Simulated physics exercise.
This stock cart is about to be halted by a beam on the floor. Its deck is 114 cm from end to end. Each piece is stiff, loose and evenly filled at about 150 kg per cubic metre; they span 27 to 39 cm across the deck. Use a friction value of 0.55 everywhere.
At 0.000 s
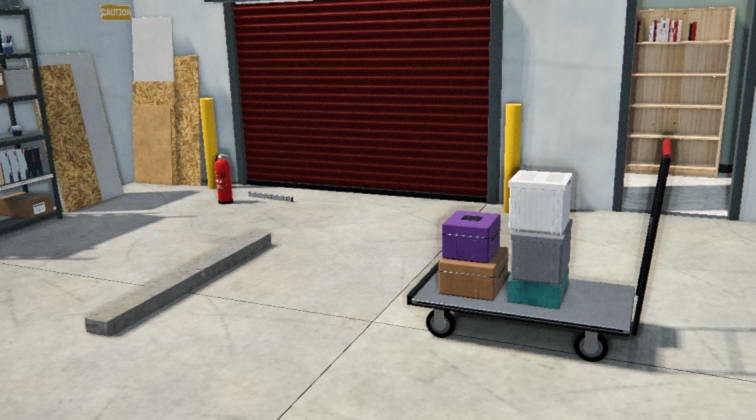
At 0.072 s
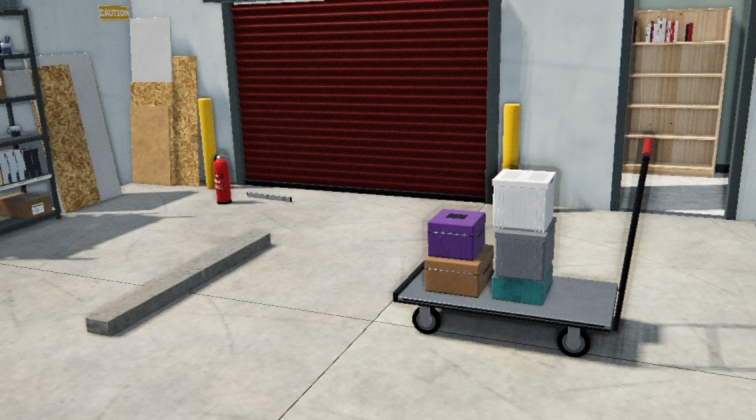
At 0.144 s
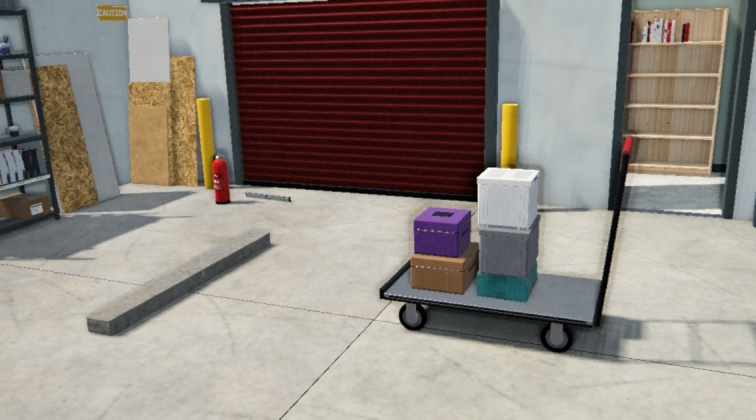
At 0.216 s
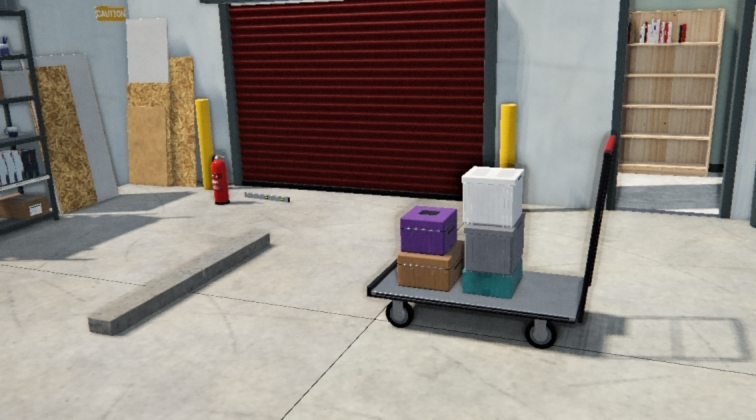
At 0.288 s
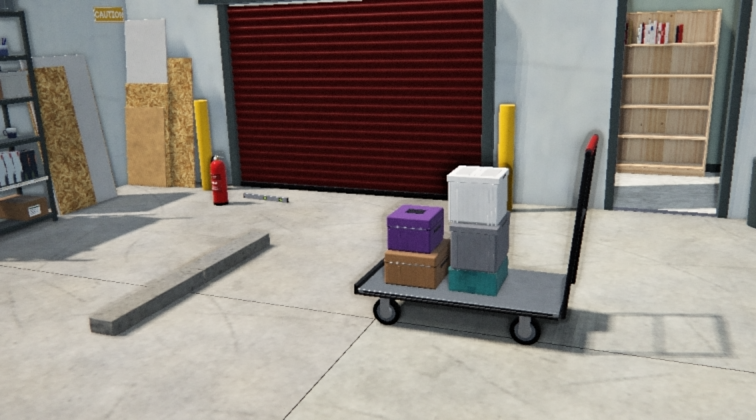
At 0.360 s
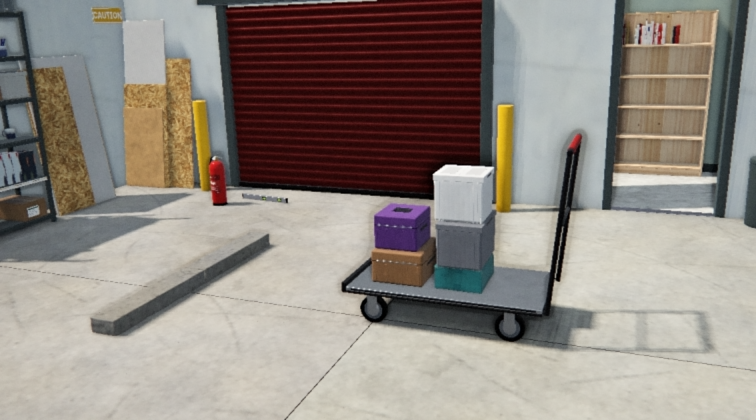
In a warehouse with a closed dark red roller door, a flat cart carries a purple box on a brown one beside a white, grey and teal stack. The cart rolls steadily left across the concrete floor, drawing somewhat nearer a long beam, its boxes staying in place.
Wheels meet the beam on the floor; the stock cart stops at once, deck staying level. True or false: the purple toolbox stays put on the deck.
True.
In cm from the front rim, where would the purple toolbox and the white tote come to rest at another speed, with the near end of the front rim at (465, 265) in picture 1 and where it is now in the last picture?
Rest positions: Purple 40 cm past rim; white 30 cm past rim.
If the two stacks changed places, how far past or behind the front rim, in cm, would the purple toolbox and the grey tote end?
The purple one would rest 50 cm behind the front rim and grey 10 cm behind it.
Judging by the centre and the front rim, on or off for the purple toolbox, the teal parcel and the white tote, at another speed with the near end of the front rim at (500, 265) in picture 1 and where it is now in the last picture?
Well, purple comes off, teal stays on and white comes off.
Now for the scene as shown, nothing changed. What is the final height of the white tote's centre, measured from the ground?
Its centre sits around 80 cm up.
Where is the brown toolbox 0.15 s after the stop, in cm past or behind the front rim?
Roughly 20 cm short of the front rim.
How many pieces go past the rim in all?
0.
After 1.42 s the deck stops.
After 1.82 s the purple toolbox is 13 cm behind the rim, tilted 0°, near (204, 210) in the last picture's view.
After 2.22 s the purple toolbox is 13 cm behind the rim, tilted 0°, near (204, 210) in the last picture's view.
Final state at 2.4 s, nothing is past the rim; behind it, white tote, purple toolbox, grey tote, teal parcel and brown toolbox.
